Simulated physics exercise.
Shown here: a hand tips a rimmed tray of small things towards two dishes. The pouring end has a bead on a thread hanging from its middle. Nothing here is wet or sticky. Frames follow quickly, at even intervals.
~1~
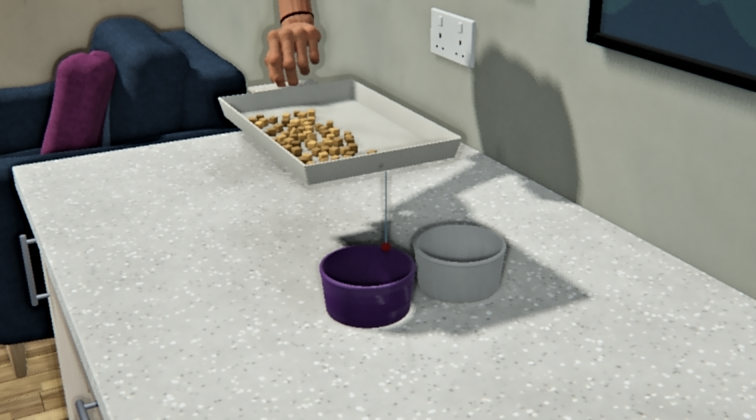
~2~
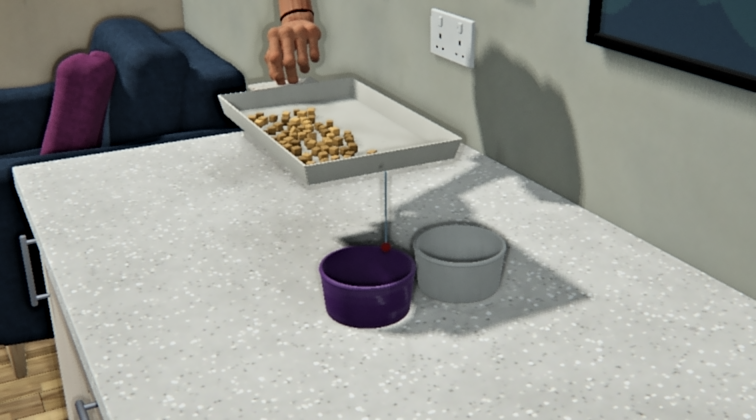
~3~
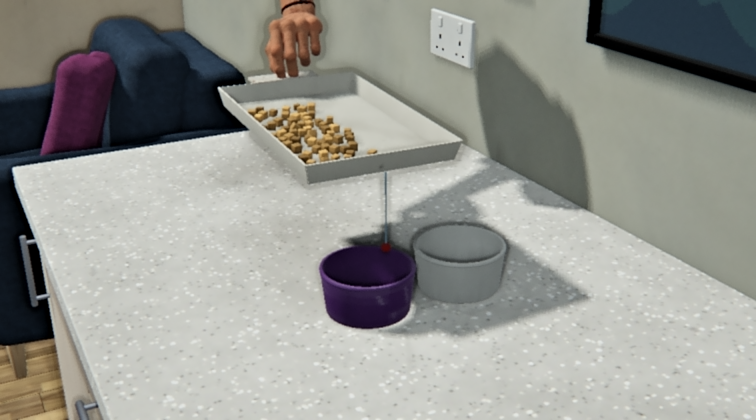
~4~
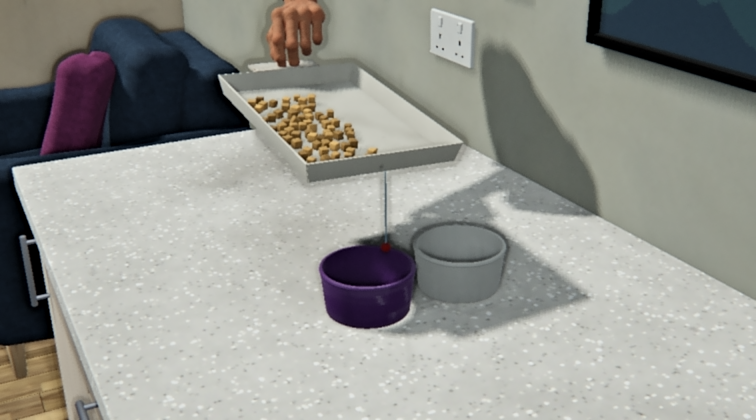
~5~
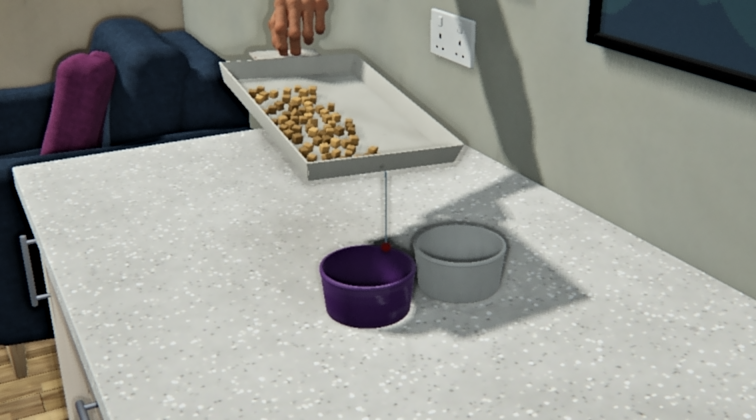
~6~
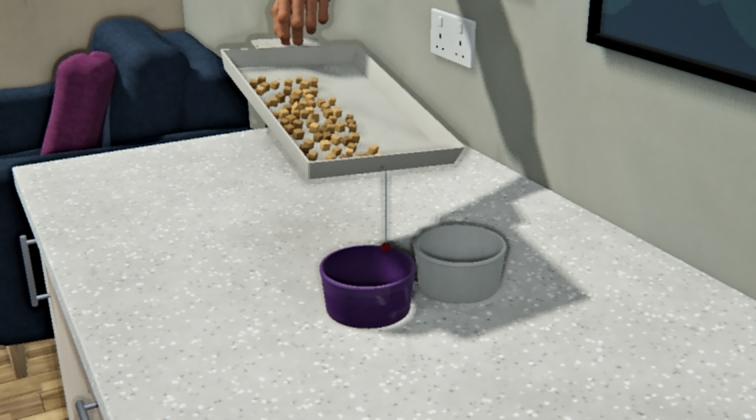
On a speckled kitchen counter, a hand slowly raising the back of a tray of small tan pieces above purple and grey dishes.
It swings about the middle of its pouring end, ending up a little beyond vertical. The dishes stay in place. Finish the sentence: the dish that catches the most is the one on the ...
... right.
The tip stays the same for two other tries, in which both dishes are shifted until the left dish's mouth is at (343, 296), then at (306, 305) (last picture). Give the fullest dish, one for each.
With the dishes at the first place it's the right-side dish, and at the second it's the right-side dish.
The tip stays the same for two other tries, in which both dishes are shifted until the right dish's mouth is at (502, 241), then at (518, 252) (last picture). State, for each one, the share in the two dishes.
It would be roughly 50 per cent for the first and roughly 60 per cent for the second.
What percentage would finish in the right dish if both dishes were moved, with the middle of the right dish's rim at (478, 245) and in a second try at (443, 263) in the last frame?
Roughly 30 per cent, then roughly 70 per cent.
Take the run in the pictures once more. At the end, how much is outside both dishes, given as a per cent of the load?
About 60 per cent.
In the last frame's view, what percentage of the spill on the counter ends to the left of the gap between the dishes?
Around 10 %.
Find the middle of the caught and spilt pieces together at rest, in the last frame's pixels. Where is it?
Resting centre, last picture - approx. (460, 309).
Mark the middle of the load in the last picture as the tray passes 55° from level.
The load is centred near (395, 144).
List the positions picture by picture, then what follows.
Corners of the pouring end (308, 163) and (455, 137), level; middle of the load (312, 139), small wooden cubes; left dish (389, 302); right dish (483, 278); bead on its thread (386, 247), in the first frame.
Corners of the pouring end (308, 163) and (455, 138), level; middle of the load (312, 138), in the second frame.
Corners of the pouring end (308, 163) and (455, 139), tipped barely, lowest at the right corner; middle of the load (312, 134), in the third frame.
Corners of the pouring end (309, 161) and (456, 141), tipped a little, lowest at the right corner; middle of the load (312, 129), in the fourth frame.
Corners of the pouring end (310, 160) and (457, 143), tipped a little, lowest at the right corner; middle of the load (313, 123), in the fifth frame.
Corners of the pouring end (312, 159) and (458, 145), tipped a little, lowest at the right corner; middle of the load (314, 118); left dish (389, 303); right dish (484, 278), in the sixth frame.
Just after the last frame, tray tipped steeply; every one on the tray.
A moment on, tray tipped right over; almost all on the tray; just a few in the right dish.
Further on, tray tipped past a quarter turn; roughly a third in the right dish; roughly two thirds outside both.
When it is over, tray tipped past a quarter turn; not one in the left dish; roughly a third in the right dish; roughly two thirds outside both.
